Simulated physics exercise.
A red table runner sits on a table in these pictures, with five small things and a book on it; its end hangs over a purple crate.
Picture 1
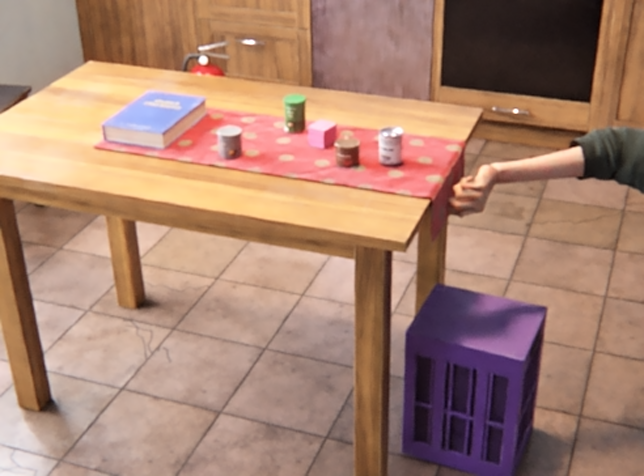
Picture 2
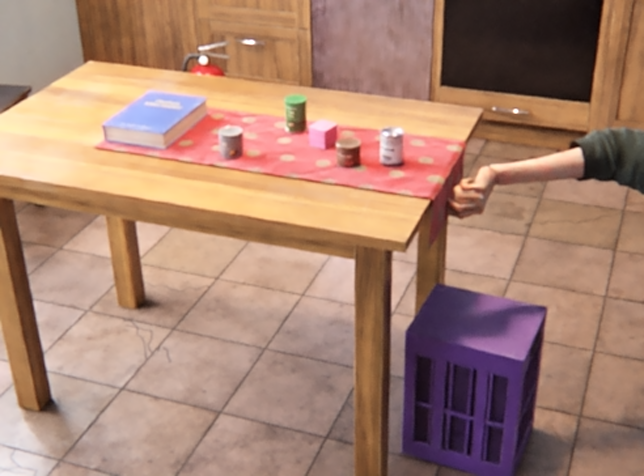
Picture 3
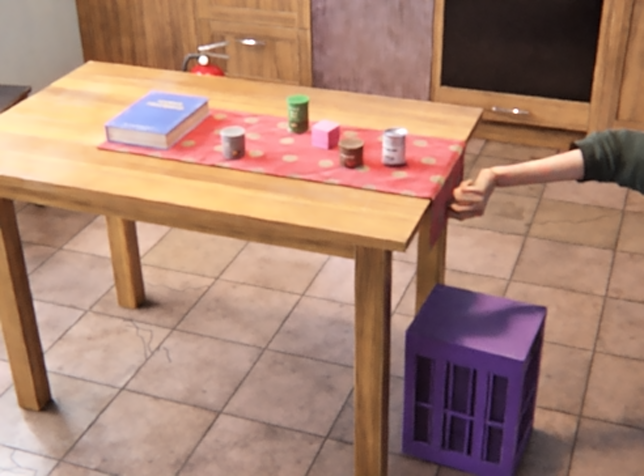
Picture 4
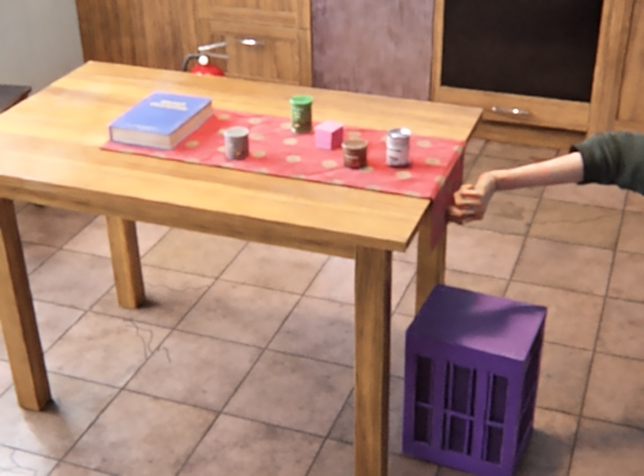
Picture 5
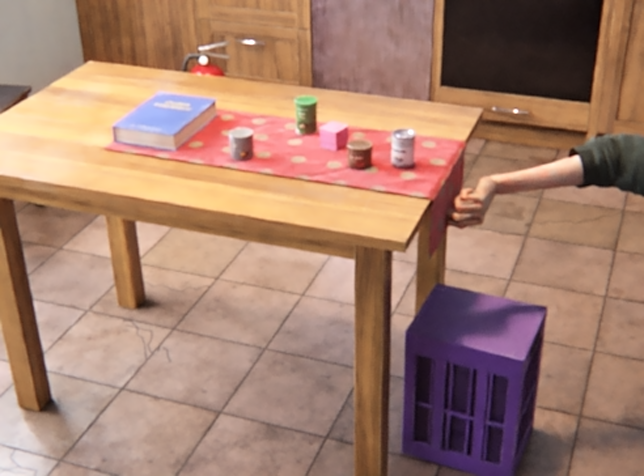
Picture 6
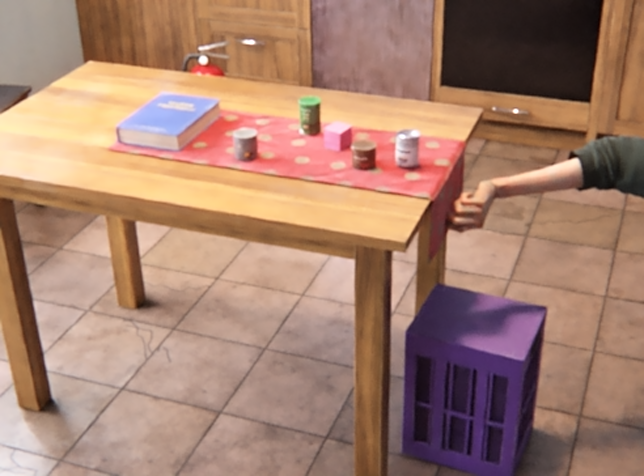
A red runner slides slowly right, carrying a book and small items, as a hand pulls it.
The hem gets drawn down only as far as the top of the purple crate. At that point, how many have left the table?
Two.
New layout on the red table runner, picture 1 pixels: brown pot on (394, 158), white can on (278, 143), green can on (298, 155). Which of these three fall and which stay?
Short version: Brown pot drops, white can stays, green can stays.
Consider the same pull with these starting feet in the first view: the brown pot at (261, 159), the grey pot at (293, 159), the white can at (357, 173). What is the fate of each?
I'd say the brown pot hangs on, the grey pot hangs on, and the white can takes a fall.
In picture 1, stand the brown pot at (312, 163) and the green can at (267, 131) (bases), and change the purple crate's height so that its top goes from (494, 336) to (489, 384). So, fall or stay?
Brown pot is gone, green can stays.
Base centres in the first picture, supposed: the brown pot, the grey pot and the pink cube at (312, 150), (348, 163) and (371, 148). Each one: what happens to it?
I reckon the brown pot hangs on, the grey pot takes a fall and the pink cube takes a fall.
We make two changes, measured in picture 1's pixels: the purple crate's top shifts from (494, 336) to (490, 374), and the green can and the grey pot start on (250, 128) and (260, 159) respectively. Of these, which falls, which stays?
Outcome: Green can keeps its perch; grey pot keeps its perch.
Soon after, hem near (446, 277); white can gone.
Then, hem on the crate; white can and brown pot gone.
At rest, hem on the crate; white can and brown pot gone. The answer is two.
